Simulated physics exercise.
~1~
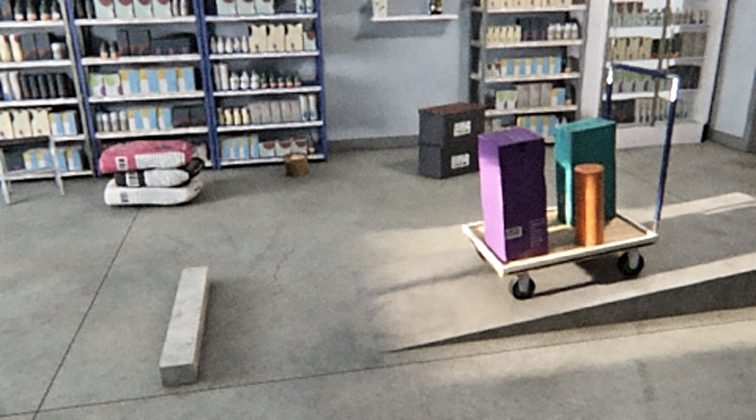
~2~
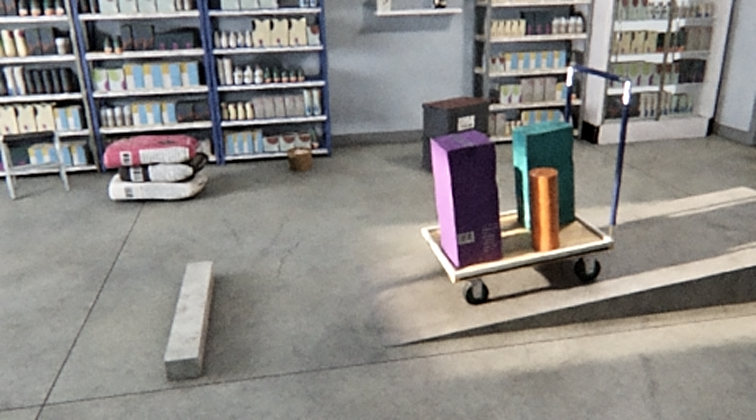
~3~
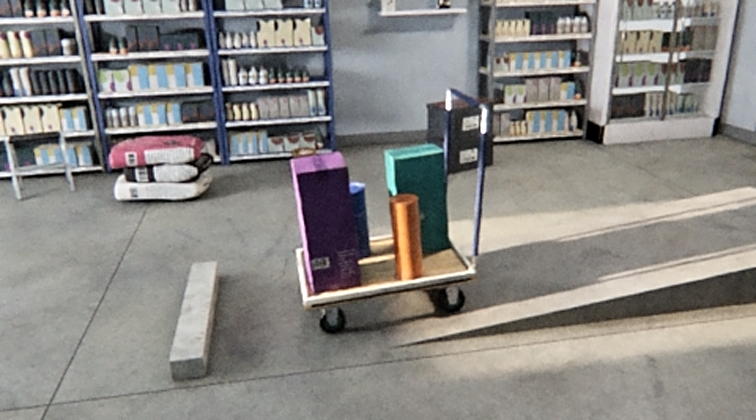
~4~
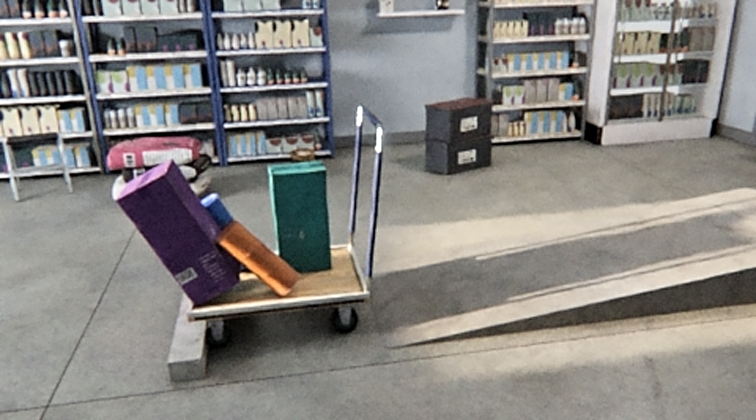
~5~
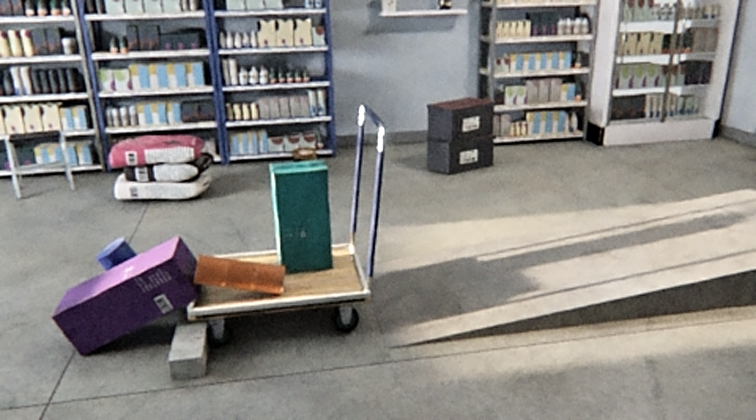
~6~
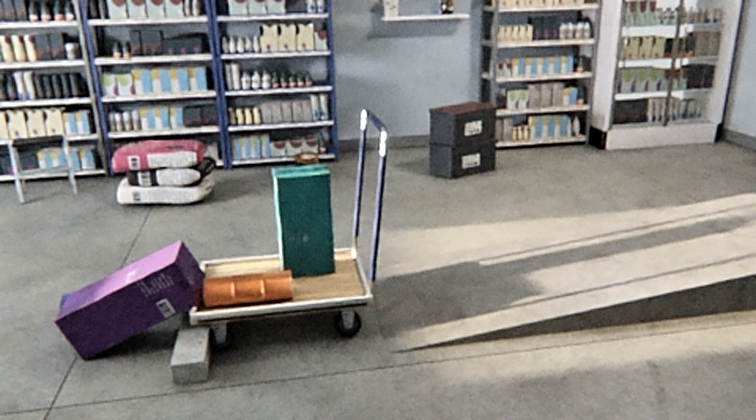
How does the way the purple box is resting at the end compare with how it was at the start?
At the start the purple box stands upright on the trolley, but by the end it is lying on its side on the floor.
